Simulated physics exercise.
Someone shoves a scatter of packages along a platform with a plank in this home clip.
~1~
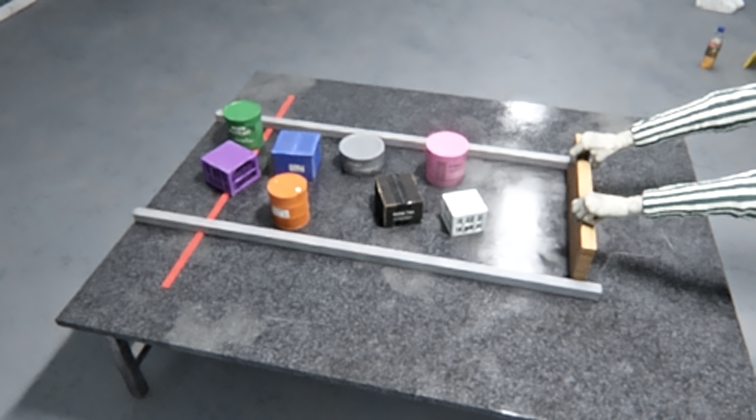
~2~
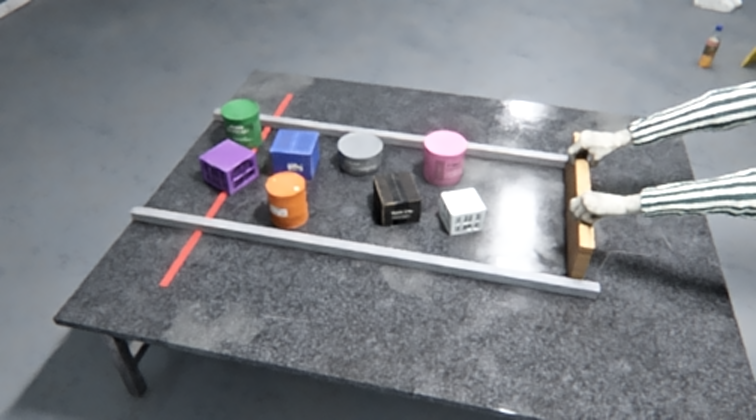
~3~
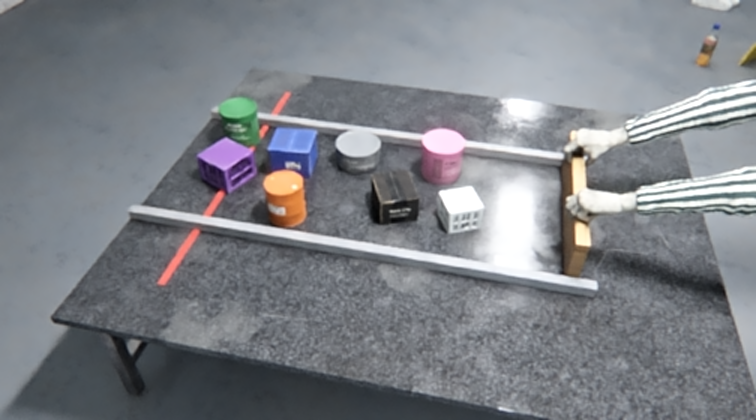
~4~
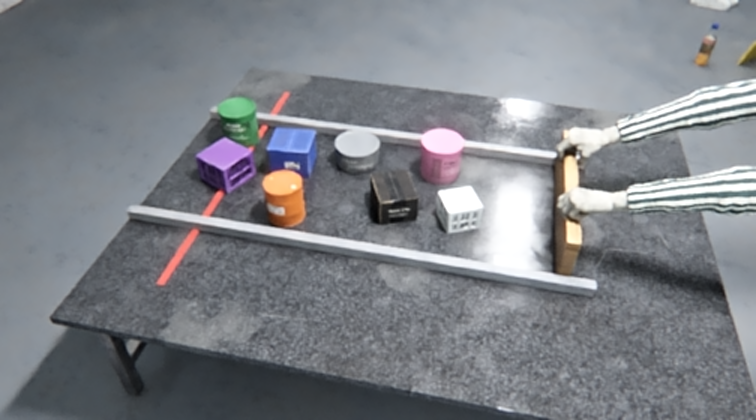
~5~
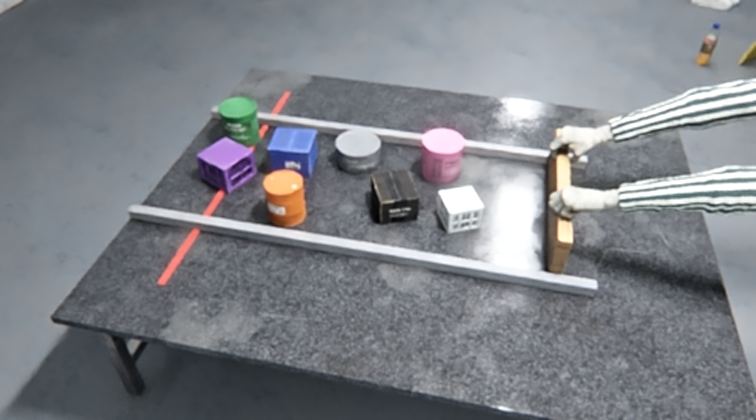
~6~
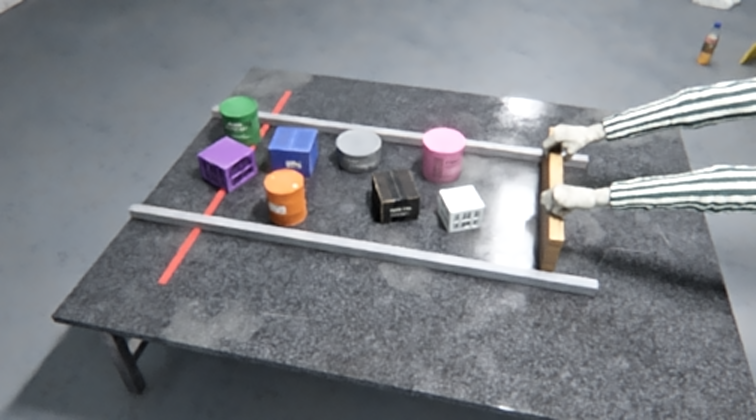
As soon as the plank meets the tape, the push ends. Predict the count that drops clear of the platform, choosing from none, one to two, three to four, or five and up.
Count: Three or four.
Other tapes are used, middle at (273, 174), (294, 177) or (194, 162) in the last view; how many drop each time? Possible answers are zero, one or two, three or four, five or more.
In the order of the places given: None at all; not one; at least five.
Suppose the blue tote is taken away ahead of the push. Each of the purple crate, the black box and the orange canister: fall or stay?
Obs.: Purple crate does drop, black box is not lost, orange canister is not lost.
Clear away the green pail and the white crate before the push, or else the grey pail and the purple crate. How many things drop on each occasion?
I'd say 0 the first time and 0 the second time.
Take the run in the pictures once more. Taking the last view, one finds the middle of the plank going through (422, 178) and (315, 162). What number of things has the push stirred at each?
First position 3; second position 8.
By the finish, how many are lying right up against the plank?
That number would be 3.
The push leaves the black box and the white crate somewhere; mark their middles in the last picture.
I'd say approximately (184, 160) and then (215, 167).
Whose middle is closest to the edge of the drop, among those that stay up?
It's the grey pail.
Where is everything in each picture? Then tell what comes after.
Green pail (245, 127); purple crate (231, 168); blue tote (298, 156); plank (579, 204); tape (241, 173), in the first picture.
Purple crate (229, 167); white crate (462, 212), in the second picture.
Blue tote (294, 153); pink pail (442, 158), in the third picture.
Green pail (240, 124); black box (394, 197), in the fourth picture.
Purple crate (227, 165); plank (558, 198), in the fifth picture.
Green pail (241, 123); purple crate (228, 164); blue tote (295, 152); plank (551, 197); tape (238, 169), in the sixth picture.
Early on, none off yet; green pail at rest near (241, 123); purple crate at rest near (228, 164); blue tote at rest near (295, 152).
A while later, none off yet; green pail at rest near (241, 123); purple crate at rest near (225, 165); blue tote travelled about its own width near (262, 148).
Finally, the number that fall off is three or four; lost, blue tote, purple crate and green pail.
